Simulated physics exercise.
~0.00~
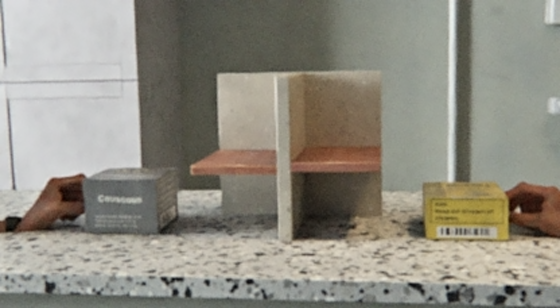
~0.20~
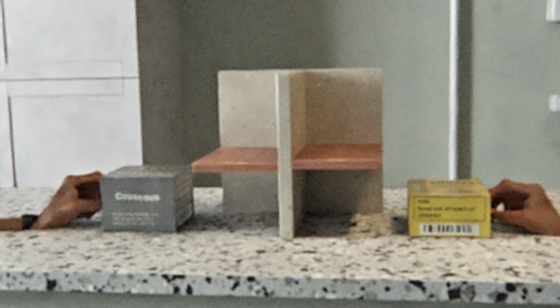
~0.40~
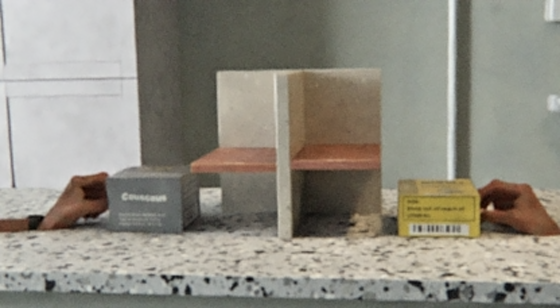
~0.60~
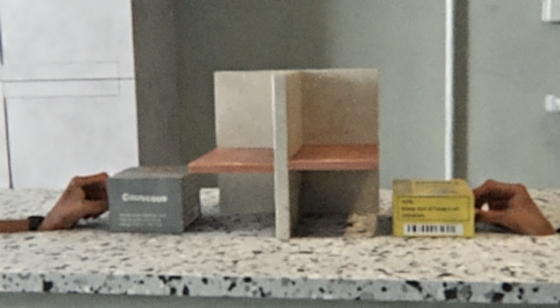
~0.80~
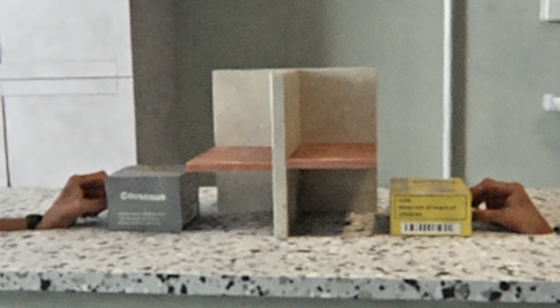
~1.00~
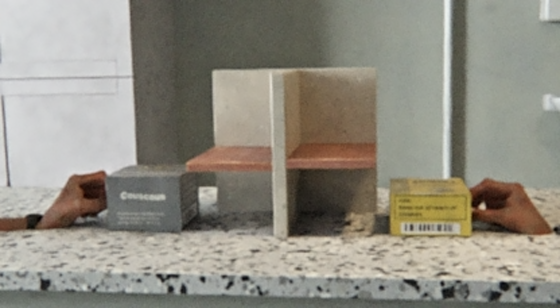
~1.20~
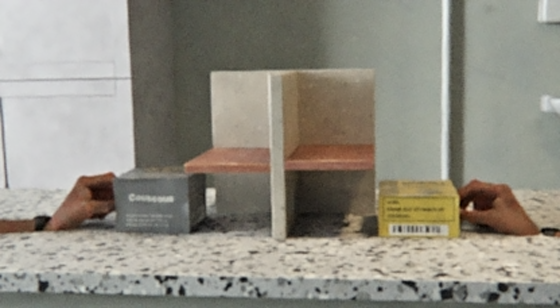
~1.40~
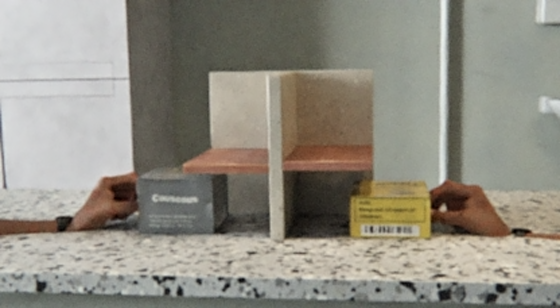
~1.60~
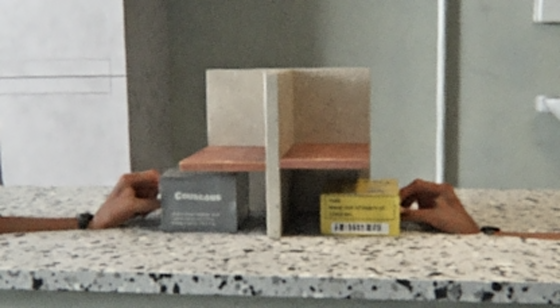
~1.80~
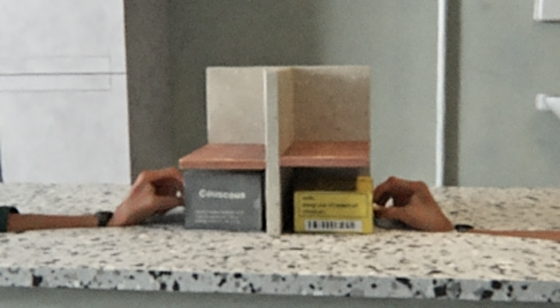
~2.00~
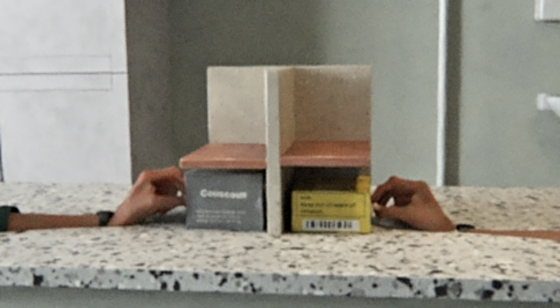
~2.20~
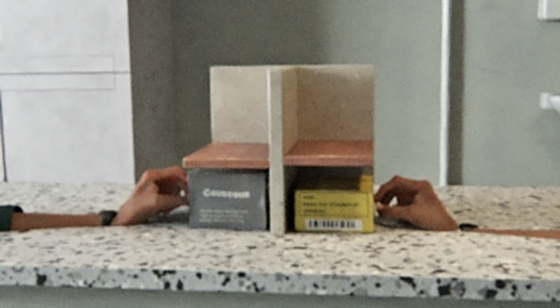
To begin with, a grey box and a yellow box sit on a speckled countertop, one on each side of a low rack with a reddish shelf and an upright divider, and a hand holds the outer side of each. The hands nudge the boxes a little inward, then pause with them still outside. Next they push again, bringing both boxes up to the openings beneath the shelf. The grey box slides right and the yellow box slides left, each passing partway under. Finally both are underneath, on either side of the divider, with the hands still beside them.
